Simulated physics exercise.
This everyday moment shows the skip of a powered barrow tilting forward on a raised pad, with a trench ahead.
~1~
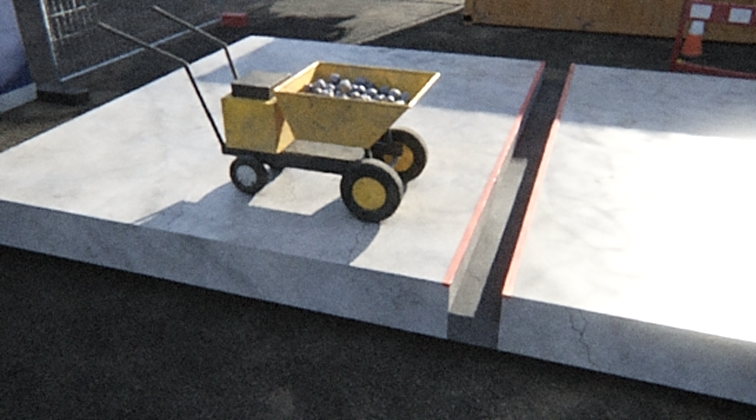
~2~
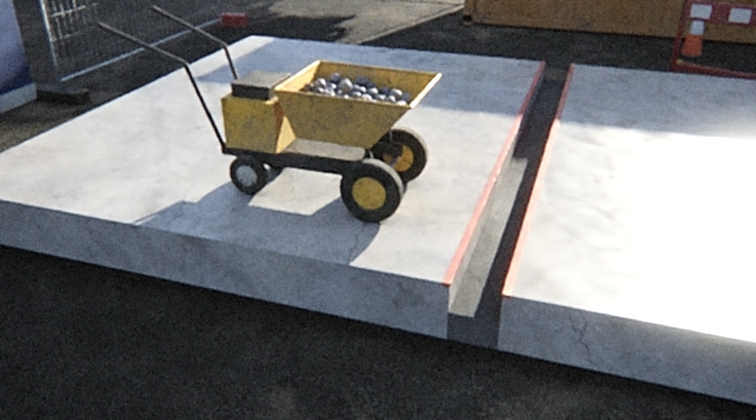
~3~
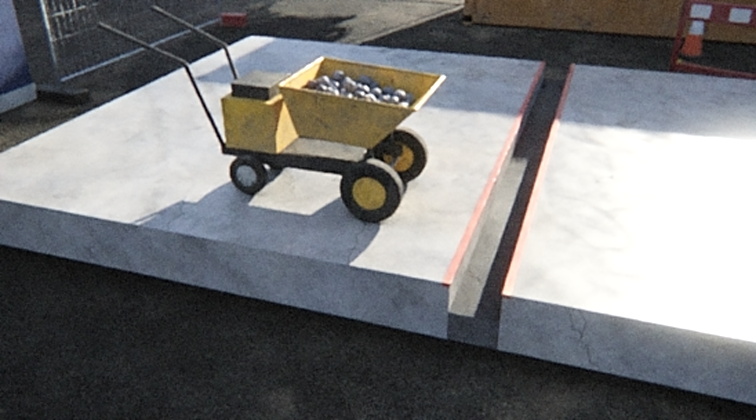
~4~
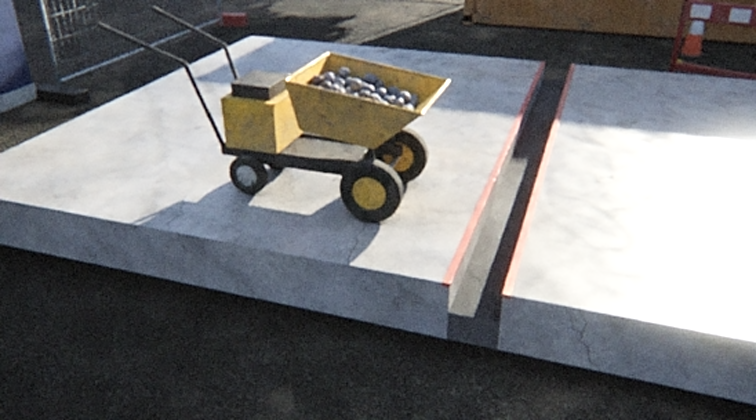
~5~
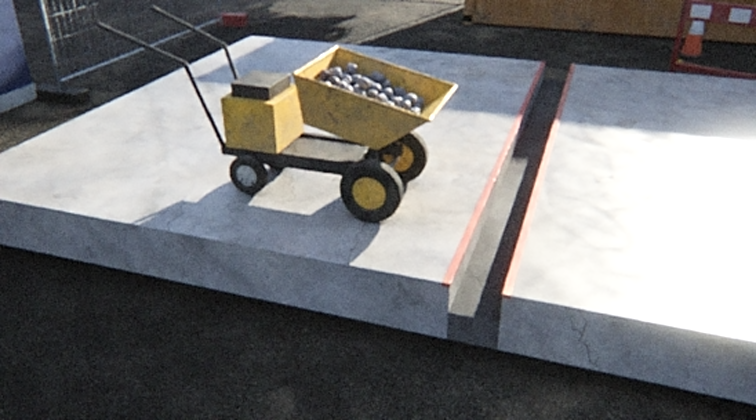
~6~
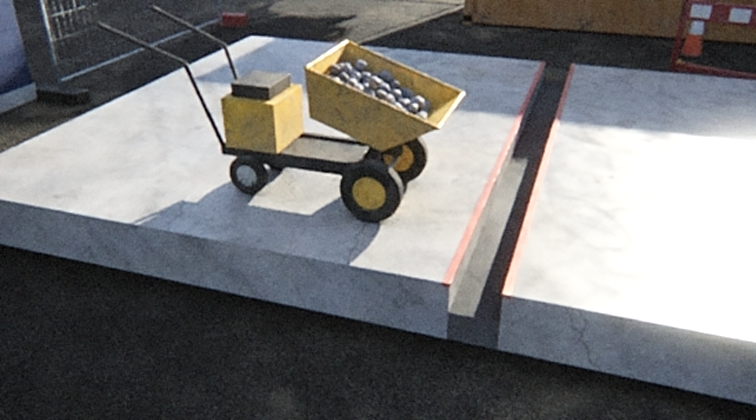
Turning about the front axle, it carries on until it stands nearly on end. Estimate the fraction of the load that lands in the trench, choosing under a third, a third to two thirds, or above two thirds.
The trench receives above two thirds of the load.
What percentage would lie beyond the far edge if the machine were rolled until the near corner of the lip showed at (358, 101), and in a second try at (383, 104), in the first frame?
0 % then 0 %.
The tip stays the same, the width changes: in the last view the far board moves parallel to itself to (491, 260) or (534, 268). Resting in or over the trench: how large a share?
You'd get 40 in a hundred the first time and 100 in a hundred the second.
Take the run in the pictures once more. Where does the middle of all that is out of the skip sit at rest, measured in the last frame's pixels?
Somewhere around (503, 229) in the final view.
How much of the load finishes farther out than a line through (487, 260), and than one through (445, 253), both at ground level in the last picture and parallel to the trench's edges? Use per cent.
50 and 90 in a hundred.
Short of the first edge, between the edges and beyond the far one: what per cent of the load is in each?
In percent, short 0, between 85 and beyond 10.
Shortly afterwards, skip tipped steeply; the whole lot in the skip.
Next, skip tipped right over; the bulk in the skip; near a quarter in or heaped over the trench; only a few falling.
Some moments later, skip tipped right over; a little in the skip; the bulk in or heaped over the trench; a little beyond it.
In the end, skip tipped right over; a little in the skip; the bulk in or heaped over the trench; a little beyond it.
